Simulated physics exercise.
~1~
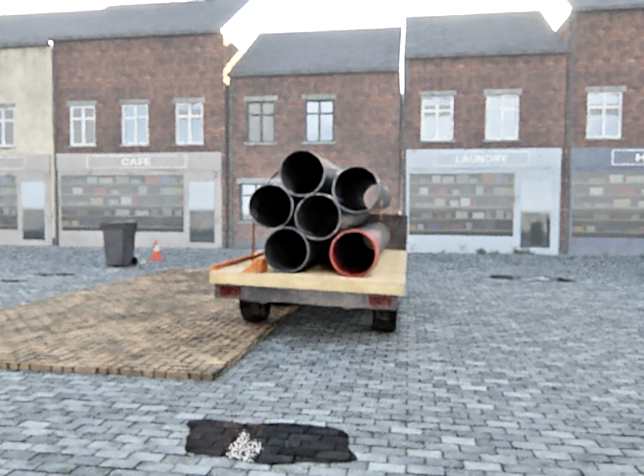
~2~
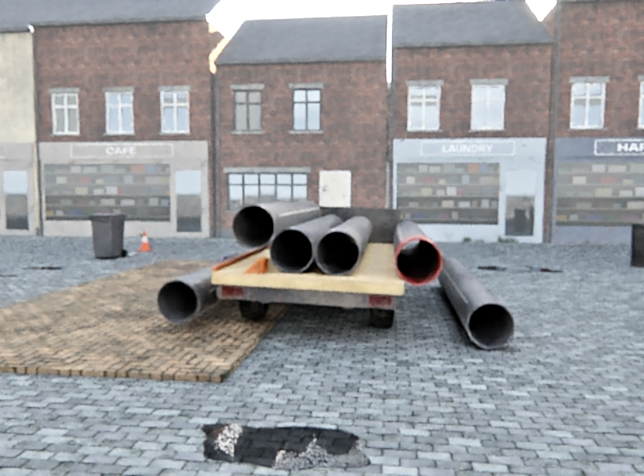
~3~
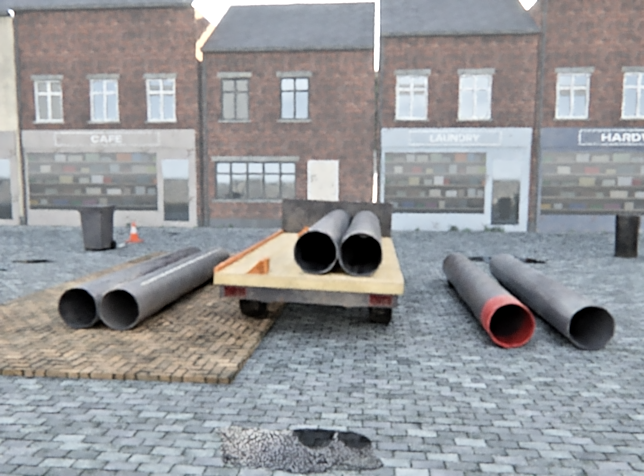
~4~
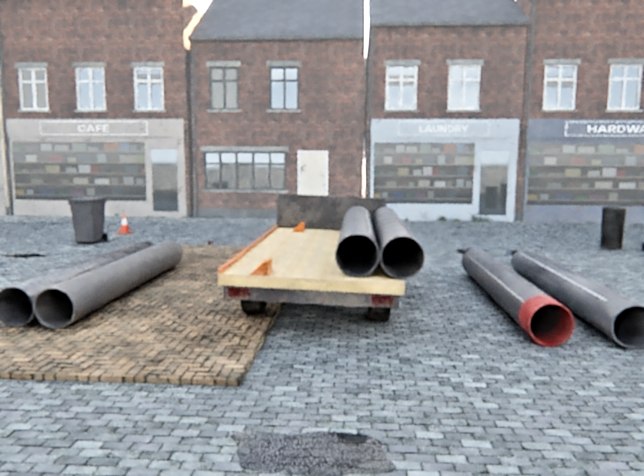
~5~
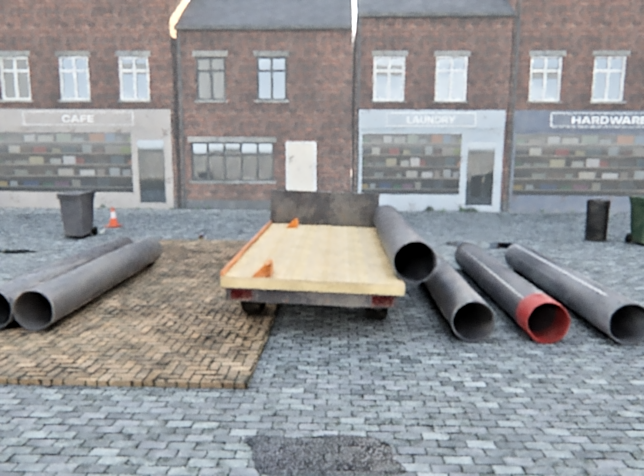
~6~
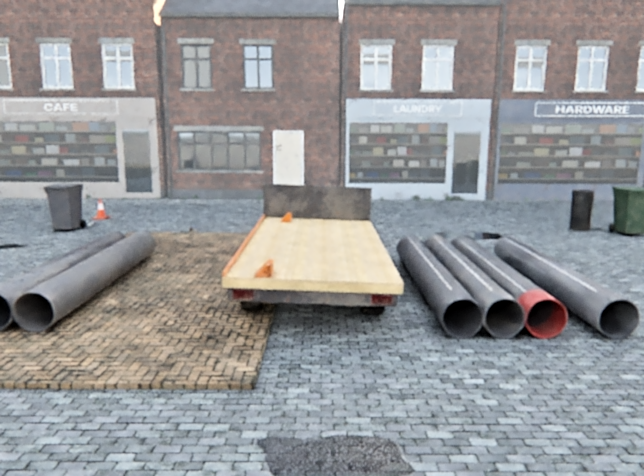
A low flatbed trailer, seen from behind, stands on grey cobbles beside a brown brick-paved patch, facing a row of brick shops that includes a cafe and a laundry. Six hollow pipes are stacked on its pale deck, five dark grey and one red at the lower right. The stack collapses, and pipes spill over both sides, the red one dropping off the right. Two grey pipes remain on the deck, then slide right and fall off too. Finally the deck is bare of pipes, with two lying on the left and four, including the red, on the right.
